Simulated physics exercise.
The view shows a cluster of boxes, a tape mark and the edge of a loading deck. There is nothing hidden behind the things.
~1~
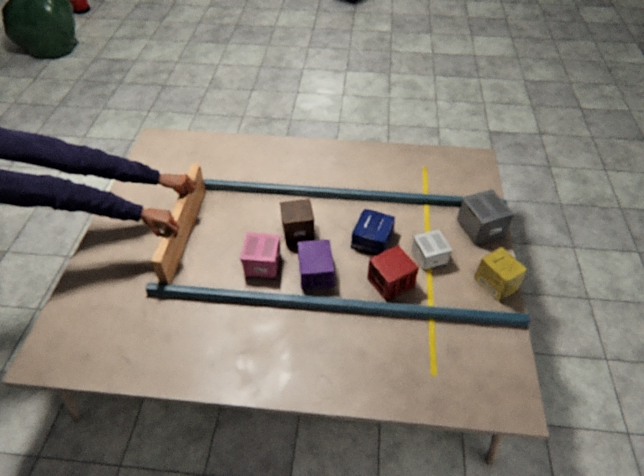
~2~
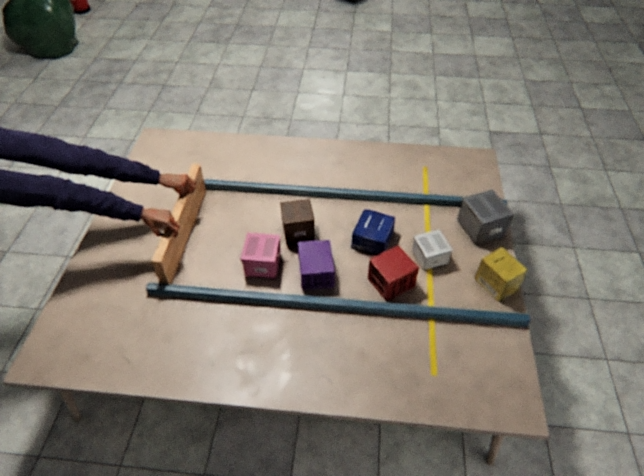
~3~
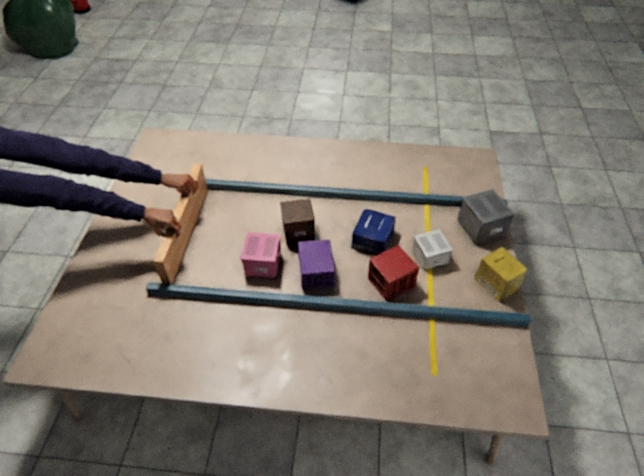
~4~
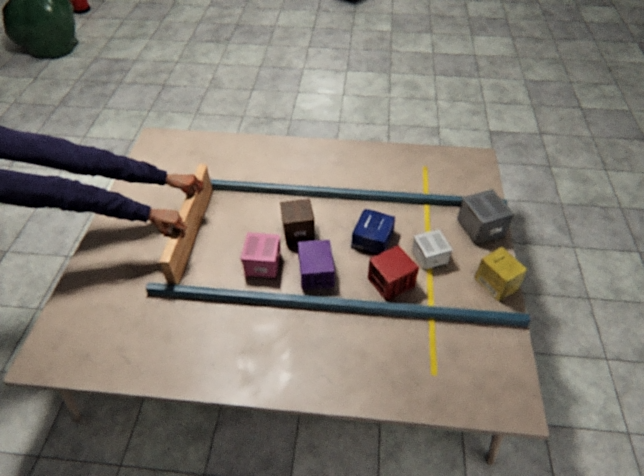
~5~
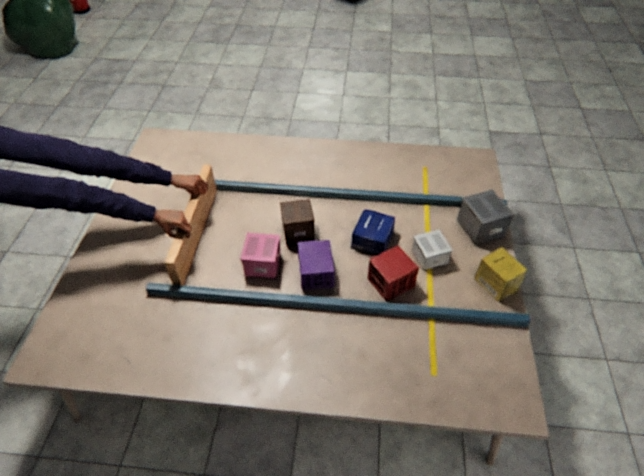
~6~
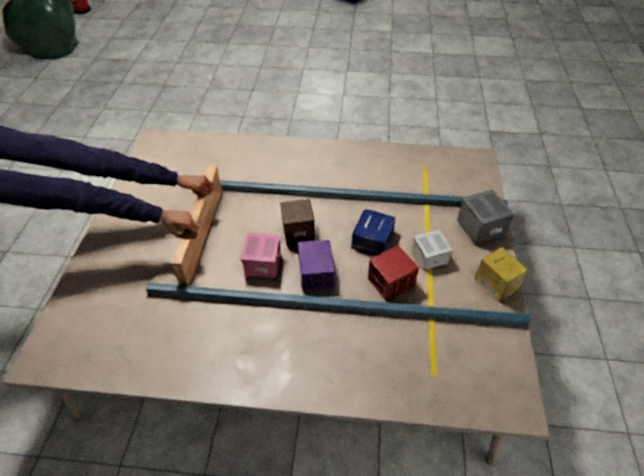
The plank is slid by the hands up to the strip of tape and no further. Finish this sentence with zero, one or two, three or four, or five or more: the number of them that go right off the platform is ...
The number of them that go right off the platform is one or two.
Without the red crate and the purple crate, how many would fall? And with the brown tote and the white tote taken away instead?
The counts: 0 and 1.
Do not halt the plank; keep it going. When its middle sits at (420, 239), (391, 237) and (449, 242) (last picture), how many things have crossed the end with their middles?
Counts per position: 1 / 0 / 4.
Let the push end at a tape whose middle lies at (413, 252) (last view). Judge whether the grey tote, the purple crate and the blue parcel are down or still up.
Lab note: Grey tote is safe; purple crate is safe; blue parcel is safe.
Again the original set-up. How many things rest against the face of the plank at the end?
The answer is 2.
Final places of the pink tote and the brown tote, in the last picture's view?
The pink tote at (449, 271), the brown tote at (446, 236).
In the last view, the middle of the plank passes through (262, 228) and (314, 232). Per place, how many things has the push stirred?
First 1, after that 4.
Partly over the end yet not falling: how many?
That comes to 3 of them.
A little later, none off yet; yellow box at rest near (500, 274); grey tote at rest near (484, 218); white tote at rest near (431, 250).
Next, none off yet; yellow box moving near (504, 274); grey tote at rest near (484, 218); white tote shifted about its own width near (465, 256).
When it is over, the number that fall off is one or two; down, yellow box.
